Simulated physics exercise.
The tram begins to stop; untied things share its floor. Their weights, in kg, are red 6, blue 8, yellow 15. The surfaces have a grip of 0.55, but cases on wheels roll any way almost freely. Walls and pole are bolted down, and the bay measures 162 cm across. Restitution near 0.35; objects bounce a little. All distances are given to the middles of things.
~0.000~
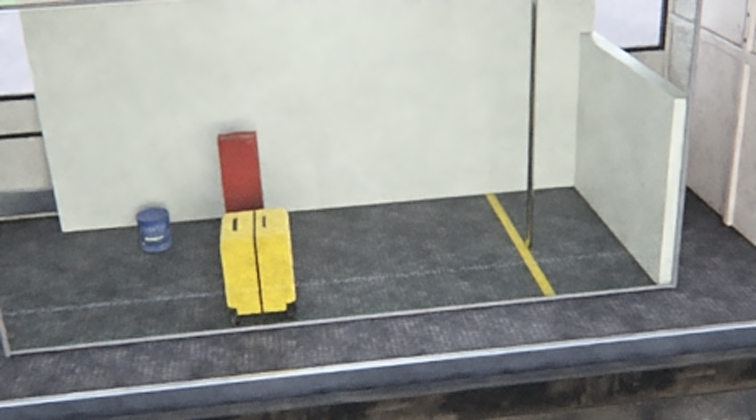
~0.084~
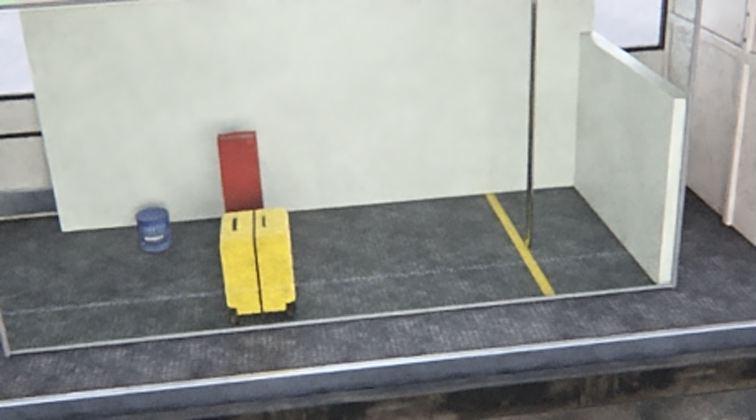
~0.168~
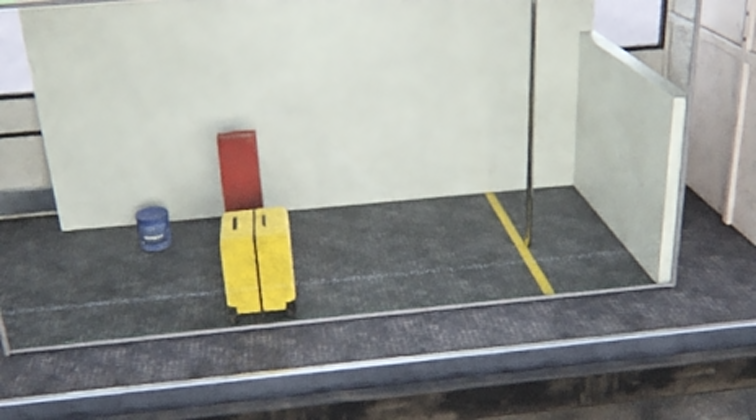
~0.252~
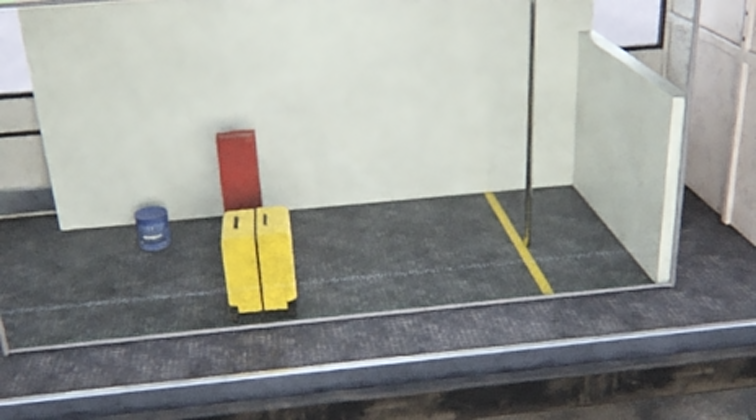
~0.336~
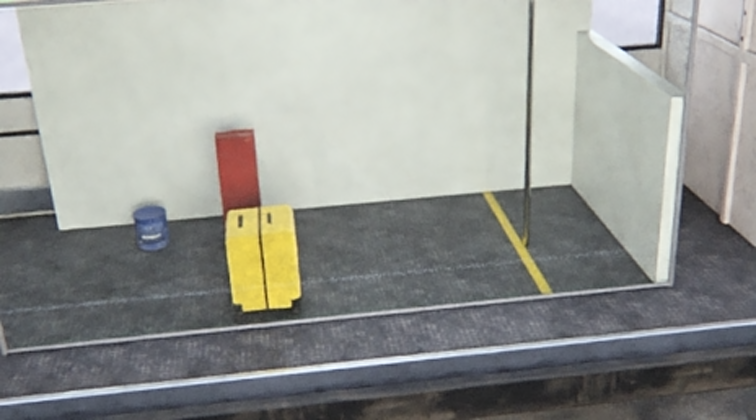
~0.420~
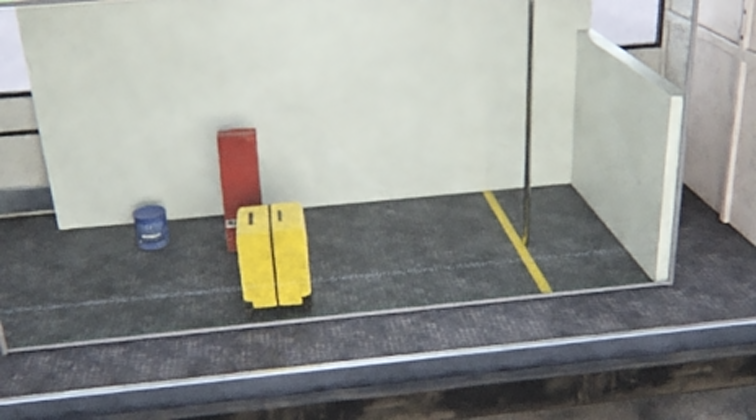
A bright yellow wheeled case stands on the dark grey floor of a bay, seen from above at a slight angle, with pale walls behind and to the right. A red tall box stands just behind it, a small blue drum to the left, and a yellow line crosses the floor near a thin pole. The case stays still at first, then slides slightly right, while the view shifts barely.
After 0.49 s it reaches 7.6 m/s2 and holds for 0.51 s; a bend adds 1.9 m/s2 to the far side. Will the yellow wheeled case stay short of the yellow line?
Not up to the line.
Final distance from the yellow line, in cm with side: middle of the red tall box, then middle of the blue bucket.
Red tall box 10 short, blue bucket 160 short.
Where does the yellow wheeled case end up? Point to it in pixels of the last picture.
It ends up near pixel (463, 209) in the last picture.
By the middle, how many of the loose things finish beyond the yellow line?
0.
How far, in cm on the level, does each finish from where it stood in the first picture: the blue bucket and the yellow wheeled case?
About: Blue bucket 80, yellow wheeled case 140.
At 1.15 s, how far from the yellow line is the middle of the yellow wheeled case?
Around 35 cm shy of the mark.
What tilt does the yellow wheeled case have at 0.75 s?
0°.
After 0.75 s the yellow wheeled case is 92 cm short of the yellow line, tilted 0°, near (382, 236) in the last picture's view.
After 1.15 s the yellow wheeled case is 34 cm short of the yellow line, tilted 0°, near (469, 214) in the last picture's view.
After 1.65 s the yellow wheeled case is 35 cm short of the yellow line, tilted 0°, near (464, 210) in the last picture's view; the red tall box 11 cm short of the yellow line, tilted 90°.
At rest, 3.4 s, red tall box stops short of the yellow line; blue bucket stops short of the yellow line; yellow wheeled case stops short of the yellow line.
